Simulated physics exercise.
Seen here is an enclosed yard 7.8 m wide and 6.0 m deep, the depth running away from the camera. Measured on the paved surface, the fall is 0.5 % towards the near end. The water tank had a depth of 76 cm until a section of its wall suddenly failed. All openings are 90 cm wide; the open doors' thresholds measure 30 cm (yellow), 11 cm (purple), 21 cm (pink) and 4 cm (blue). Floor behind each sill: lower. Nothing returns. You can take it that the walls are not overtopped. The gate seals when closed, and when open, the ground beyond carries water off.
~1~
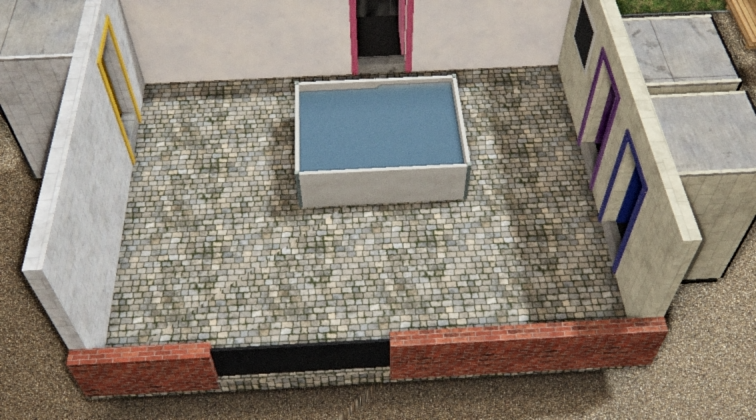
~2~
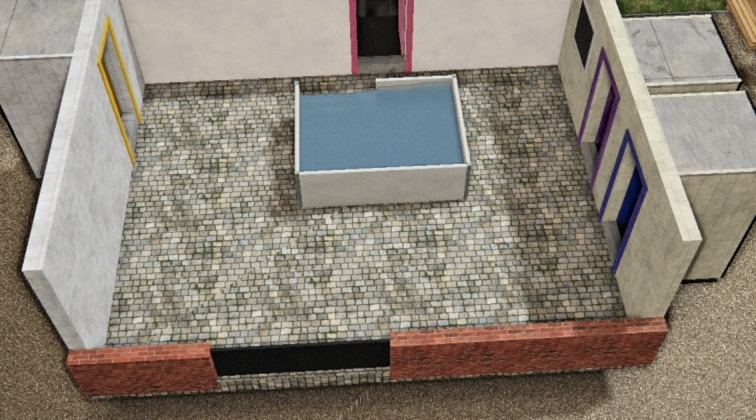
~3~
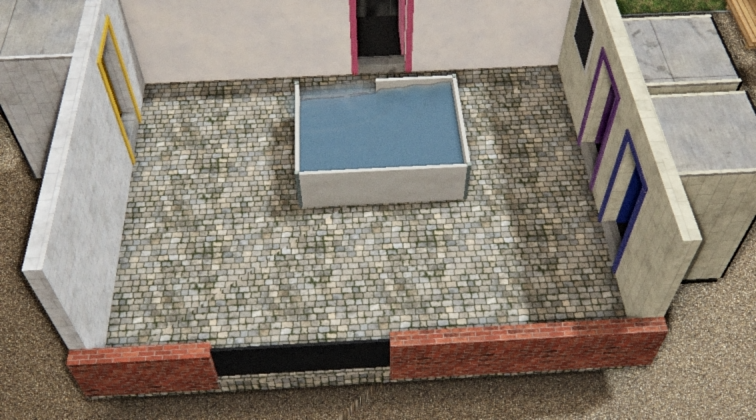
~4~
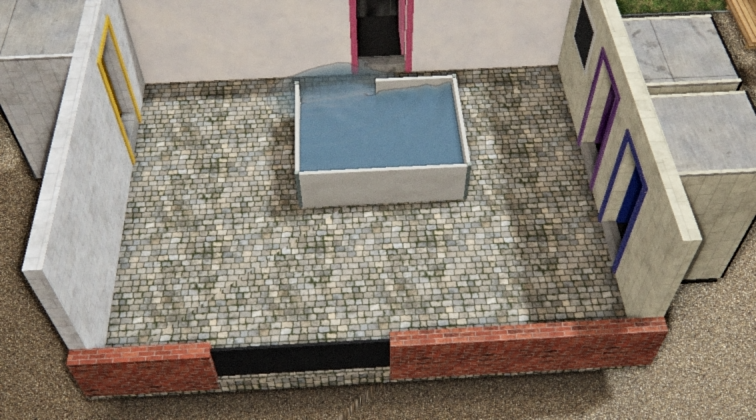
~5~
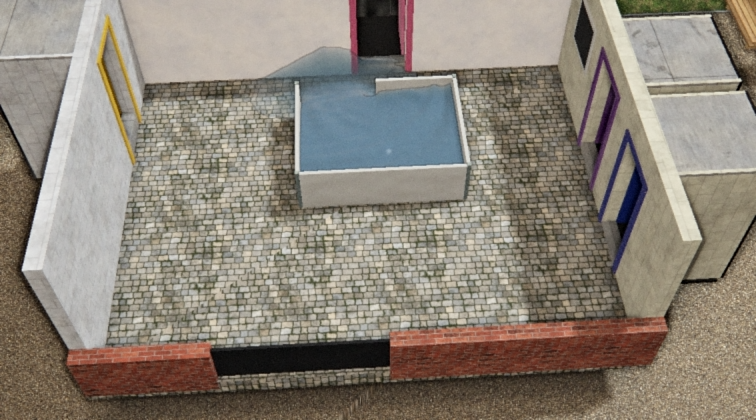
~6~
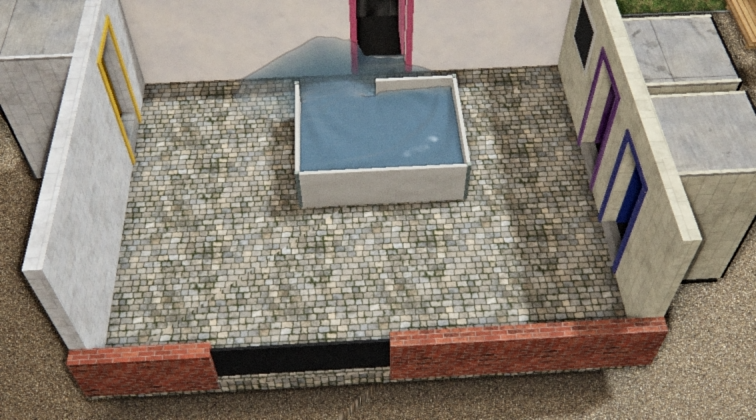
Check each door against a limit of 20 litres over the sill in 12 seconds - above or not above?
Check: Yellow door not above; purple door not above; pink door above; blue door above.
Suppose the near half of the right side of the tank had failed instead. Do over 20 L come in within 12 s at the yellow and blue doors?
Short answer, against that limit: Yellow is fine, blue overshoots.
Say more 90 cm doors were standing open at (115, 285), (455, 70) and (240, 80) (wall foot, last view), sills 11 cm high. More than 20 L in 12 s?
Check each in turn: The first fails, the second fails, the third succeeds.
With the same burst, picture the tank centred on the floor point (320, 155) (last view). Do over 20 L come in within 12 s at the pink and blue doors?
Measured against the limit, the pink door stays within it and the blue door goes beyond it.
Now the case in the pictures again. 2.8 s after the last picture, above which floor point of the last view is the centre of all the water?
Pixel position near (342, 140).
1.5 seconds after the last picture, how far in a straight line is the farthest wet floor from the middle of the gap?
It's close to 4.2 metres.
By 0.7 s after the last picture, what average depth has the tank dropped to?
53 cm.
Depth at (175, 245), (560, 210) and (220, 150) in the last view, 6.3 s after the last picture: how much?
Depths in turn: Roughly 5, 5 and 4 centimetres.
Then, 0.7 s after the last picture water covers 15 % of the floor and is deepest (62 cm) near (327, 79); yellow door not reached, purple door not reached, pink door 35 cm at the sill, 48 L in, blue door not reached.
Then, 1.5 s after the last picture water covers 30 % of the floor and is deepest (49 cm) near (327, 79); yellow door 30 cm at the sill, 0 L in, purple door not reached, pink door 32 cm at the sill, 97 L in, blue door not reached.
Then, 2.8 s after the last picture water covers 50 % of the floor and is deepest (34 cm) near (337, 78); yellow door 25 cm at the sill, 3 L in, purple door 11 cm at the sill, 0 L in, pink door 27 cm at the sill, 140 L in, blue door 3 cm at the sill, 0 L in.
Then, 6.3 s after the last picture water covers 90 % of the floor and is deepest (21 cm) near (435, 354); yellow door 13 cm at the sill, 3 L in, purple door 8 cm at the sill, 1 L in, pink door 14 cm at the sill, 155 L in, blue door 4 cm at the sill, 1 L in.
Then, 11.3 s after the last picture water covers 100 % of the floor and is deepest (16 cm) near (585, 185); yellow door 7 cm at the sill, 3 L in, purple door 14 cm at the sill, 3 L in, pink door 7 cm at the sill, 155 L in, blue door 11 cm at the sill, 91 L in.
